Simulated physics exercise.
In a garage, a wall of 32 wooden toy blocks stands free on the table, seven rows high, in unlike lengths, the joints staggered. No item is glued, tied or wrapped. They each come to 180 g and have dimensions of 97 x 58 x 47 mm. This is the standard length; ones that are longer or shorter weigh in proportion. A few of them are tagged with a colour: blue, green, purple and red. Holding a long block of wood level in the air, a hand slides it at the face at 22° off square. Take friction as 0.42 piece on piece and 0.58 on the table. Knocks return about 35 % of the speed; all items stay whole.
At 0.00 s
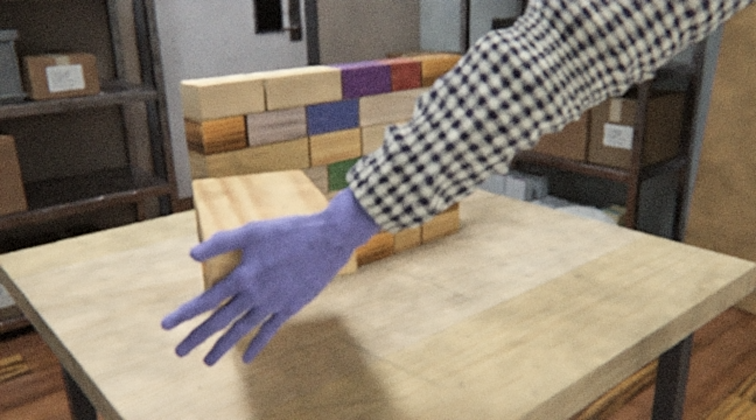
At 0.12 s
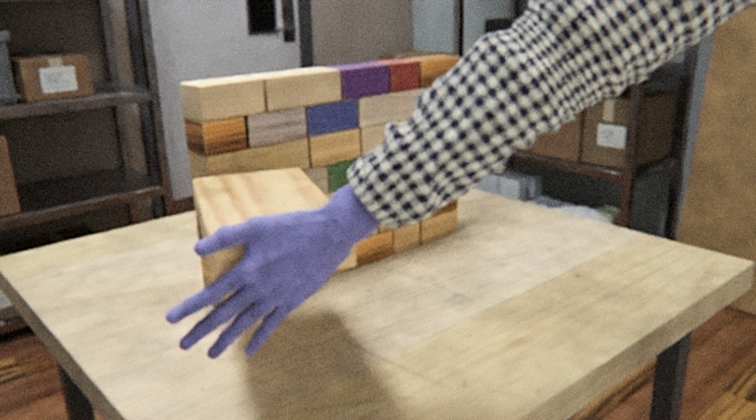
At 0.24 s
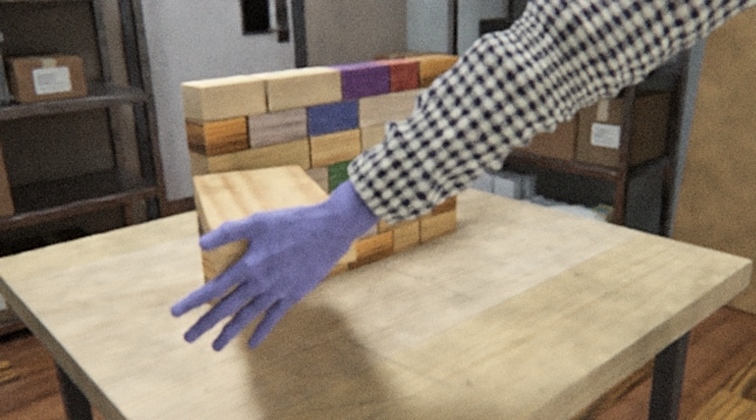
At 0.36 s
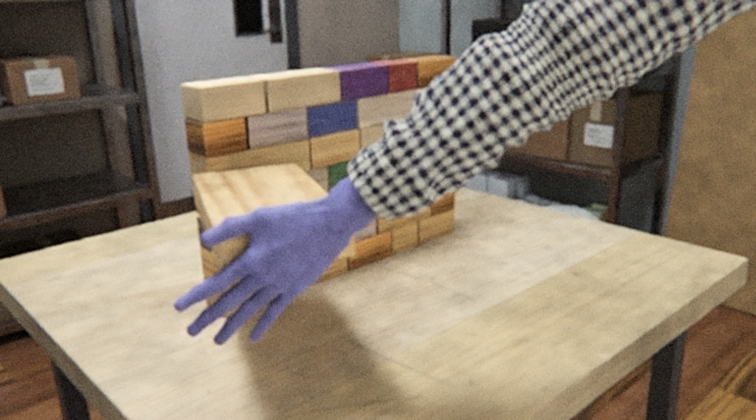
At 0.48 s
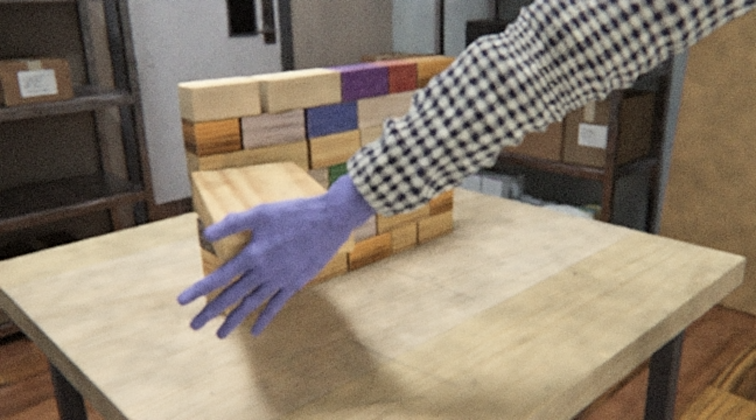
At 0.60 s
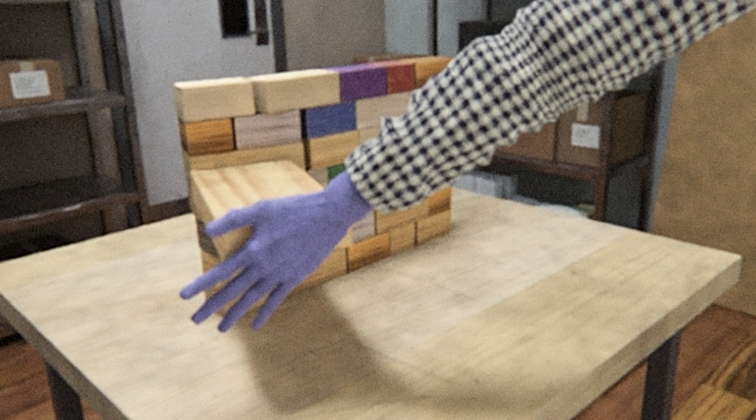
A gloved hand pushing a long wooden block into a free-standing toy block wall on a table, slightly shifting a few blocks.
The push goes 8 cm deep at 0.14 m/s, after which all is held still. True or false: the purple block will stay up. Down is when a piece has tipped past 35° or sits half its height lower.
False.
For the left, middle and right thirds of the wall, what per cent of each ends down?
Left 90, middle 40, right 0 per cent.
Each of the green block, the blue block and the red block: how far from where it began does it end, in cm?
I'd estimate green at 0 cm, blue at 40 cm and red at 0 cm.
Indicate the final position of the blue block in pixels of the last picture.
In the final picture its centre lies roughly at (295, 200).
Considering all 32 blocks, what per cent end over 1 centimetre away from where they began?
45 %.
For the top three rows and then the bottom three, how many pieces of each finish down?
I count 8 from the top and 4 from the bottom.
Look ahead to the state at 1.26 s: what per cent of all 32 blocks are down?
By that time it is 40 percent.
After 0.98 s, none of the 32 blocks down, 16 disturbed; purple block 10° from how it stood; blue block 13° from how it stood.
After 1.26 s, 13 of the 32 blocks down; purple block 14° from how it stood; blue block 49° from how it stood, 43 mm lower.
After 1.54 s, 14 of the 32 blocks down; purple block on its side; blue block on its side.
In the end (2.1 s), 14 of the 32 blocks down; purple block upside down; blue block on its side; red block unmoved. From the last view, middles, purple block near (338, 227), blue block near (295, 199).
